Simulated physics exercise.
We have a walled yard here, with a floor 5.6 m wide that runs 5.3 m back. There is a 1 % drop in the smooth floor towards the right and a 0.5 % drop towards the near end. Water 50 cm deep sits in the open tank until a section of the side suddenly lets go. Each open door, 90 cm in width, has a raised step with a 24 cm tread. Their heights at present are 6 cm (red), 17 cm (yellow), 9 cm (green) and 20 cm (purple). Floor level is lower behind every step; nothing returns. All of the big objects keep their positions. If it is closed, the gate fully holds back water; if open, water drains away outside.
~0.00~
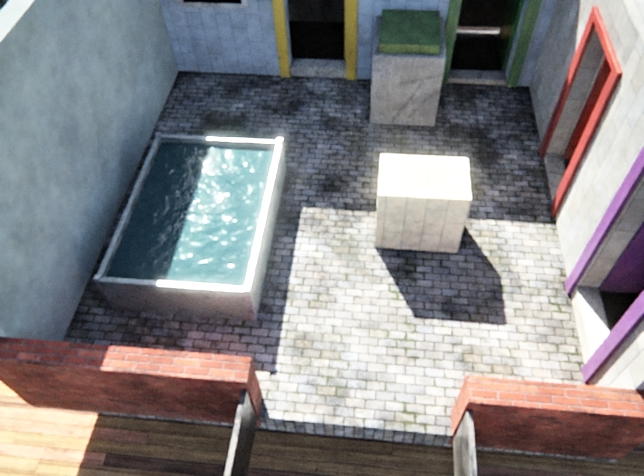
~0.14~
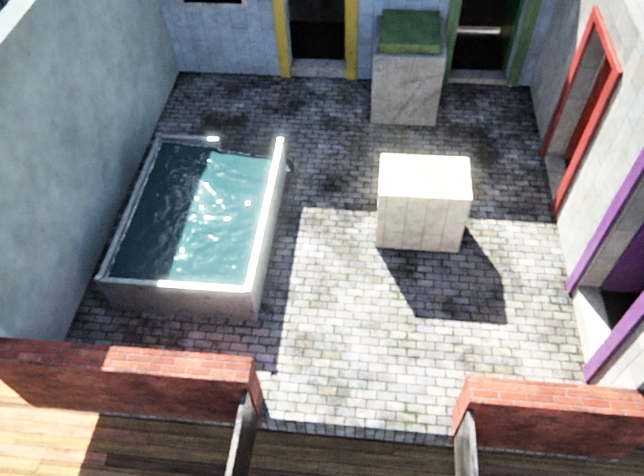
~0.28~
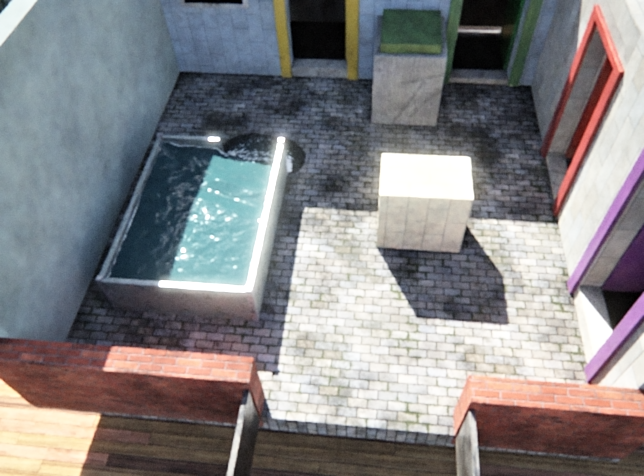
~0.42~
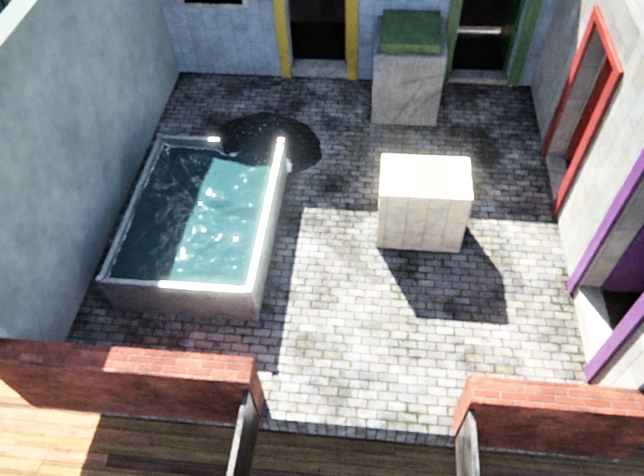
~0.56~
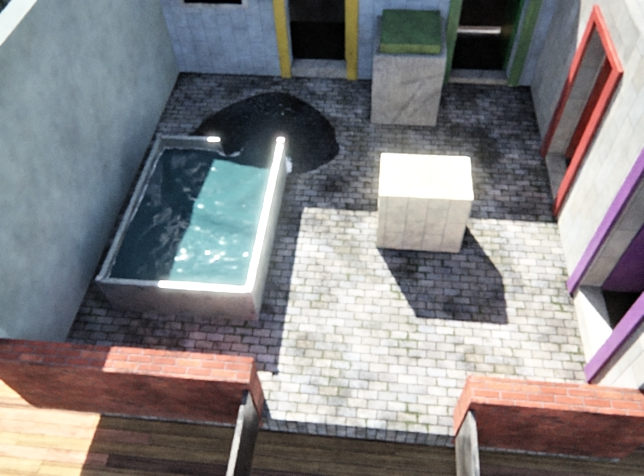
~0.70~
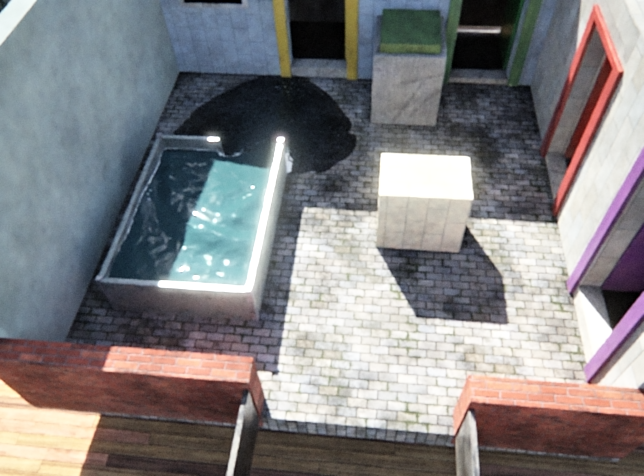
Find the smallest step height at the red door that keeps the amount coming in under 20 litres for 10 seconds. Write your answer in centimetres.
The smallest height is roughly 6.5 cm.
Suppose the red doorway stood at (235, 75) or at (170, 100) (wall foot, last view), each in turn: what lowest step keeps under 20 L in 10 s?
Minimums: Roughly 14.5 cm and 11.0 cm.
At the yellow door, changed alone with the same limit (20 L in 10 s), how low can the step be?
The yellow door needs around 19 cm.
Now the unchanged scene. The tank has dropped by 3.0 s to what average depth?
Average depth: Approx. 27 cm.
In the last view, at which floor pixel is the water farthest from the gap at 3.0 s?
The farthest wet point sits near (531, 88) in the last view.
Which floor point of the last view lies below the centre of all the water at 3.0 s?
(247, 176), roughly.
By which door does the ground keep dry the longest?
The purple one comes last.
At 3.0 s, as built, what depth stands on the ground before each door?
In cm - red: 0, yellow: 20, green: 2, purple: 0.
After 1.4 s water covers 20 % of the floor, deepest (28 cm) near (367, 81); it has not reached the red door.
After 3.0 s water covers 30 % of the floor, deepest (22 cm) near (367, 81); it has not reached the red door.
After 10.0 s water covers 90 % of the floor, deepest (12 cm) near (366, 96); 8 cm at the red door, 21 litres in over its 6 cm step.
At the red door as built, the water arrived by 3.4 s and peaked near 9 cm at 6.4 s.
Run again over the same 10 s with other heights there, 28 litres in over 5.5 cm, 8 litres over 7.5 cm. The limit of 20 litres is kept from about 6.5 cm up.
